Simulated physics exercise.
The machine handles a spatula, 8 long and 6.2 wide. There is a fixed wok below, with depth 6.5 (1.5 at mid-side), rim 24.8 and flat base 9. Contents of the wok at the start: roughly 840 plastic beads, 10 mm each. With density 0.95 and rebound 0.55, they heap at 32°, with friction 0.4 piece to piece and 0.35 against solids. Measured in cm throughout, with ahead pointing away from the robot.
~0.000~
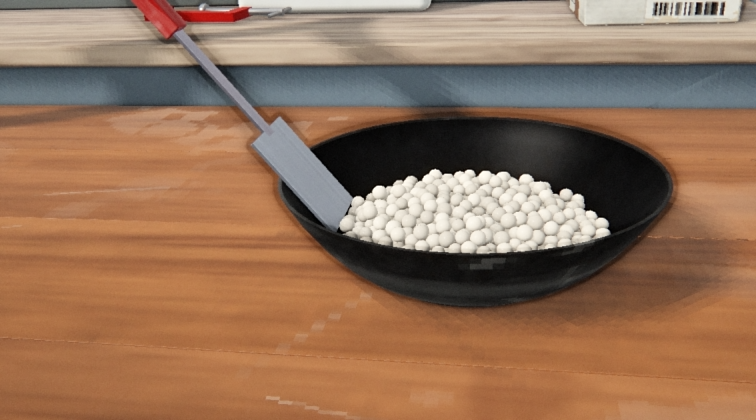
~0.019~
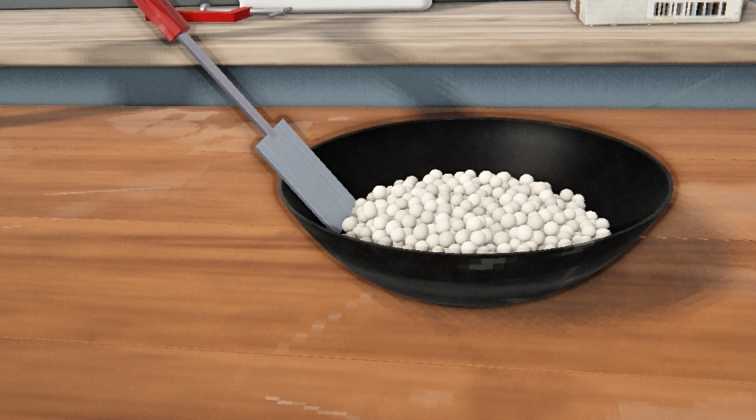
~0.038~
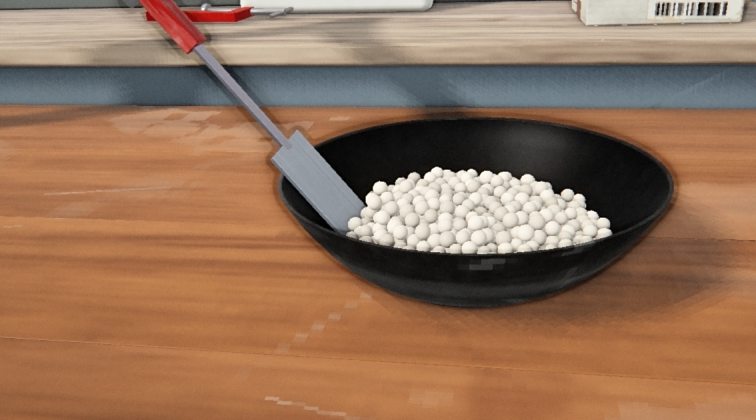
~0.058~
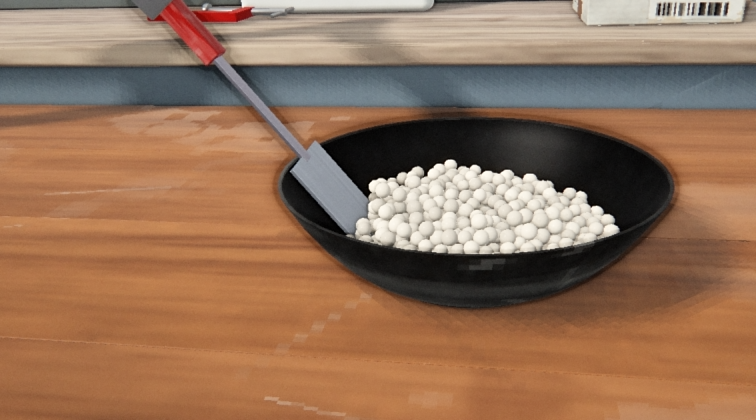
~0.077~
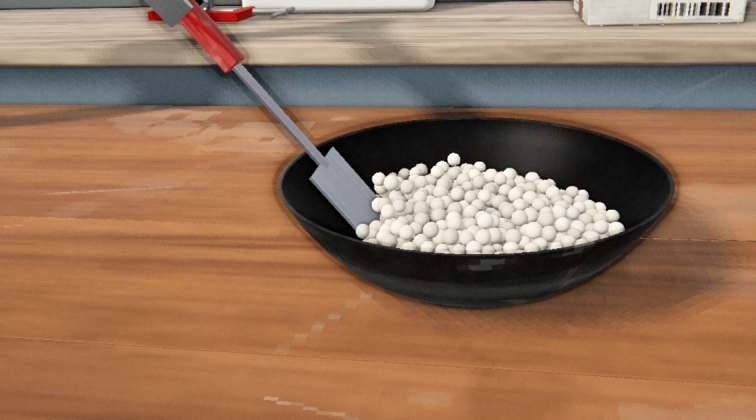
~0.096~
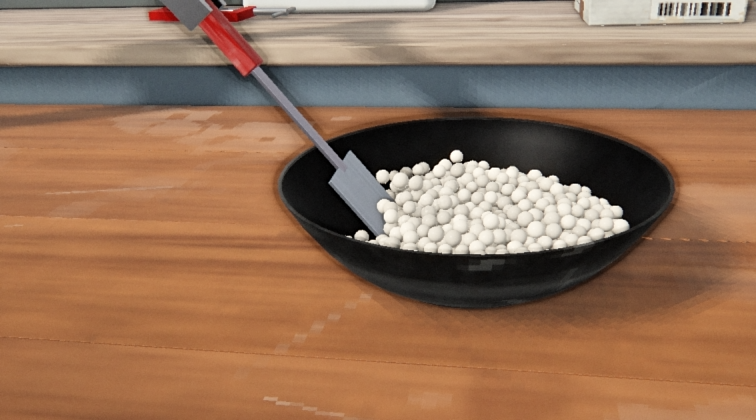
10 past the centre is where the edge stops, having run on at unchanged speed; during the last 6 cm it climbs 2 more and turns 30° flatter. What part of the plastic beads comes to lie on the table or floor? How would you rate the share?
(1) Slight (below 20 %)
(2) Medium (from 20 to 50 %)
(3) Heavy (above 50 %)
(2) Medium (from 20 to 50 %).
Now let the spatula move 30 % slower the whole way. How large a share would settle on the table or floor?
Estimated result: Some 15 %.
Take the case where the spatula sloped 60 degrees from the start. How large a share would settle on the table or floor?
Result, estimated: 25 %.
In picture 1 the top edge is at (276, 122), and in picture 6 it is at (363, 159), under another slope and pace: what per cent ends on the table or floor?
Near 25 in a hundred.
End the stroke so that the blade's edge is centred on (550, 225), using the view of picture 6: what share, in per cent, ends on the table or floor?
Estimate: Approx. 0 %.
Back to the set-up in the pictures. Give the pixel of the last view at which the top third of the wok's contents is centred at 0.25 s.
Centre: Approx. (580, 184) in the last view.
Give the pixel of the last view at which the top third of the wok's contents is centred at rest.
(552, 217).
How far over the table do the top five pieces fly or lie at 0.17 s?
Somewhere near 6 cm, I'd say.
After 0.17 s, sloping 51°, highest piece 6 above the table; 844 in the wok.
After 0.25 s, sloping 40°, highest piece 8 above the table; 844 in the wok.
After 0.49 s, sloping 21°, highest piece 10 above the table; 619 in the wok, 114 on the table or floor, 111 on the blade or in flight.
After 1.54 s, sloping 21°, highest piece 6 above the table; 618 in the wok, 226 on the table or floor.
In the end, 618 in the wok, 226 on the table or floor. That is 27 % on the table or floor.
